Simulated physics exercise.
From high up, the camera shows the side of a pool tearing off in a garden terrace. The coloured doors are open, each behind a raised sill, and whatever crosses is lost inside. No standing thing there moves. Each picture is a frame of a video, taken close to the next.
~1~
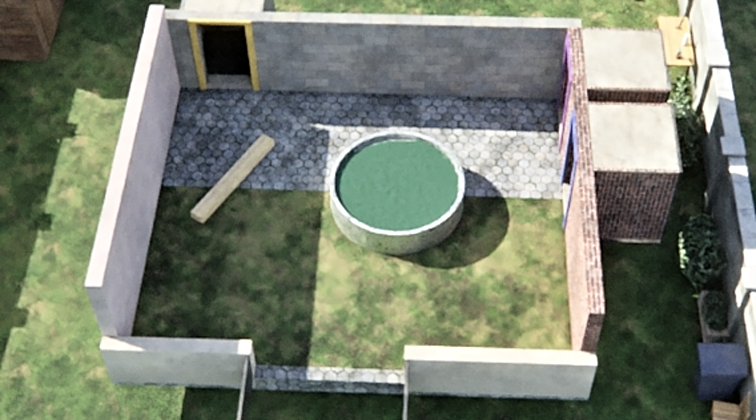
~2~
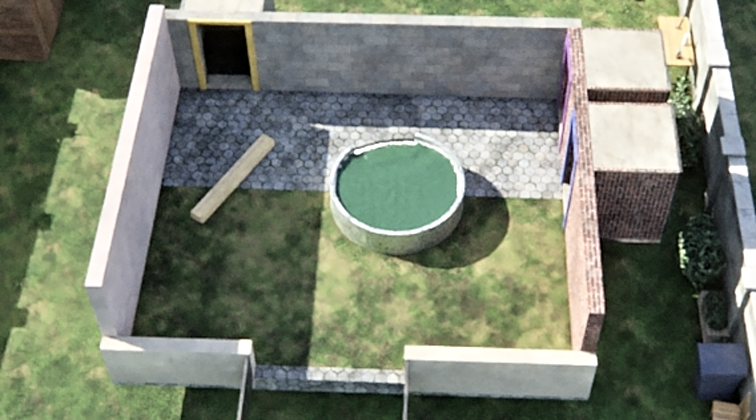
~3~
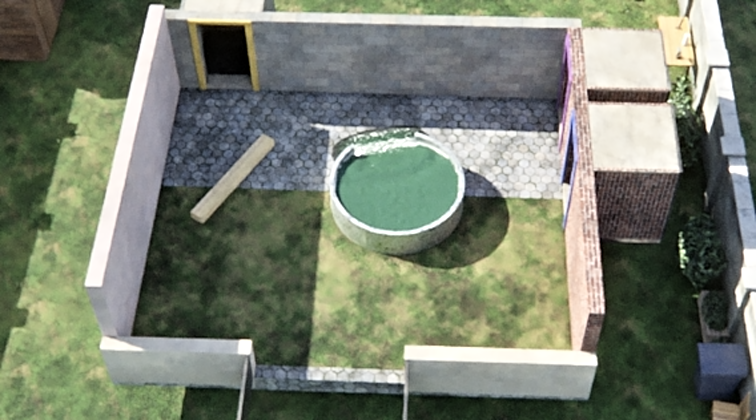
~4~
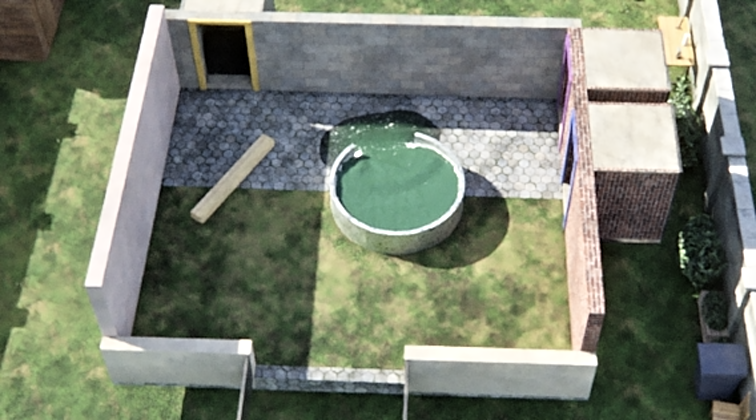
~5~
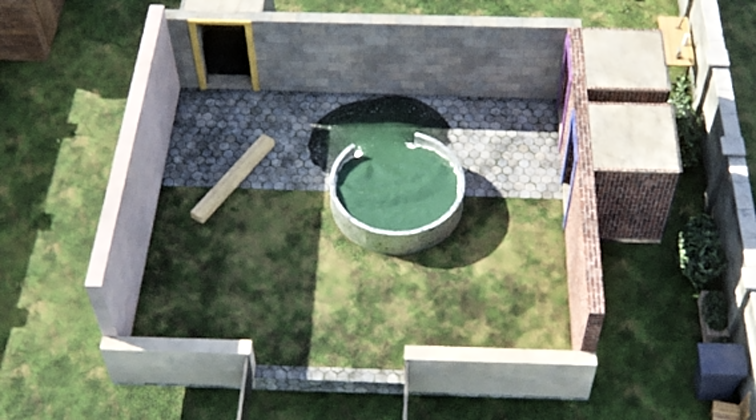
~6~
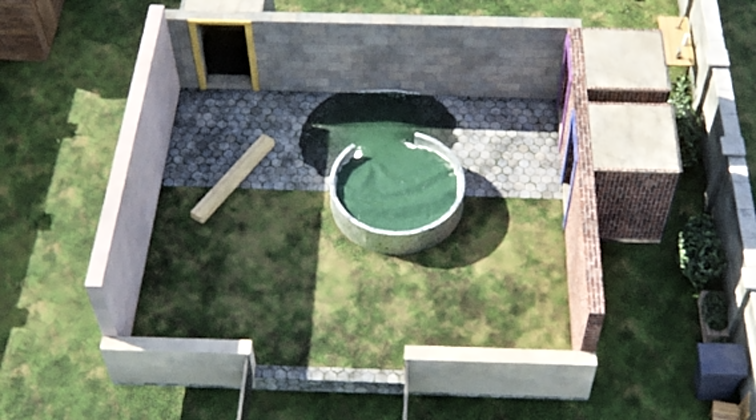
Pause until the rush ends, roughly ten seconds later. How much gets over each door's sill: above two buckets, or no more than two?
The blue door gets no more than two; the purple door gets no more than two; the yellow door gets no more than two.
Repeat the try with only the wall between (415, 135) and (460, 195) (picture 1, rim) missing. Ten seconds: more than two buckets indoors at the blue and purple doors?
The blue one goes past it, the purple one goes past it.
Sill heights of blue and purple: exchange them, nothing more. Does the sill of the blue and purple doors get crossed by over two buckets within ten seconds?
Result - blue comes in low, purple comes in high.
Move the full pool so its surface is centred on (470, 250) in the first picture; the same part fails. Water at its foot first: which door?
Answer: The door marked purple.
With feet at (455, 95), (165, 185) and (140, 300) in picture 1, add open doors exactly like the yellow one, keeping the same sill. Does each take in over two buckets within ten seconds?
First ends up below, second ends up below, third ends up below.
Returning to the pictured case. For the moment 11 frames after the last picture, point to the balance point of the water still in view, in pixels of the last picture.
I'd put my finger on (380, 161).
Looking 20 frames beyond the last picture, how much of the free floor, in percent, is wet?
Close to 35 in a hundred, I think.
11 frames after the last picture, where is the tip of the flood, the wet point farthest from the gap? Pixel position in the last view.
The wet edge reaches furthest near (180, 91).
A moment on, water covers 15 % of the floor; the blue door not reached, the purple door not reached, the yellow door not reached.
Next, water covers 20 % of the floor; the blue door not reached, the purple door not reached, the yellow door wet at the sill, nothing in.
Then, water covers 35 % of the floor; the blue door wet at the sill, nothing in, the purple door under two buckets in, the yellow door wet at the sill, nothing in.
Later, water covers 55 % of the floor; the blue door wet at the sill, nothing in, the purple door under two buckets in, the yellow door wet at the sill, nothing in.
In the end, water covers 85 % of the floor; the blue door under two buckets in, the purple door under two buckets in, the yellow door wet at the sill, nothing in.
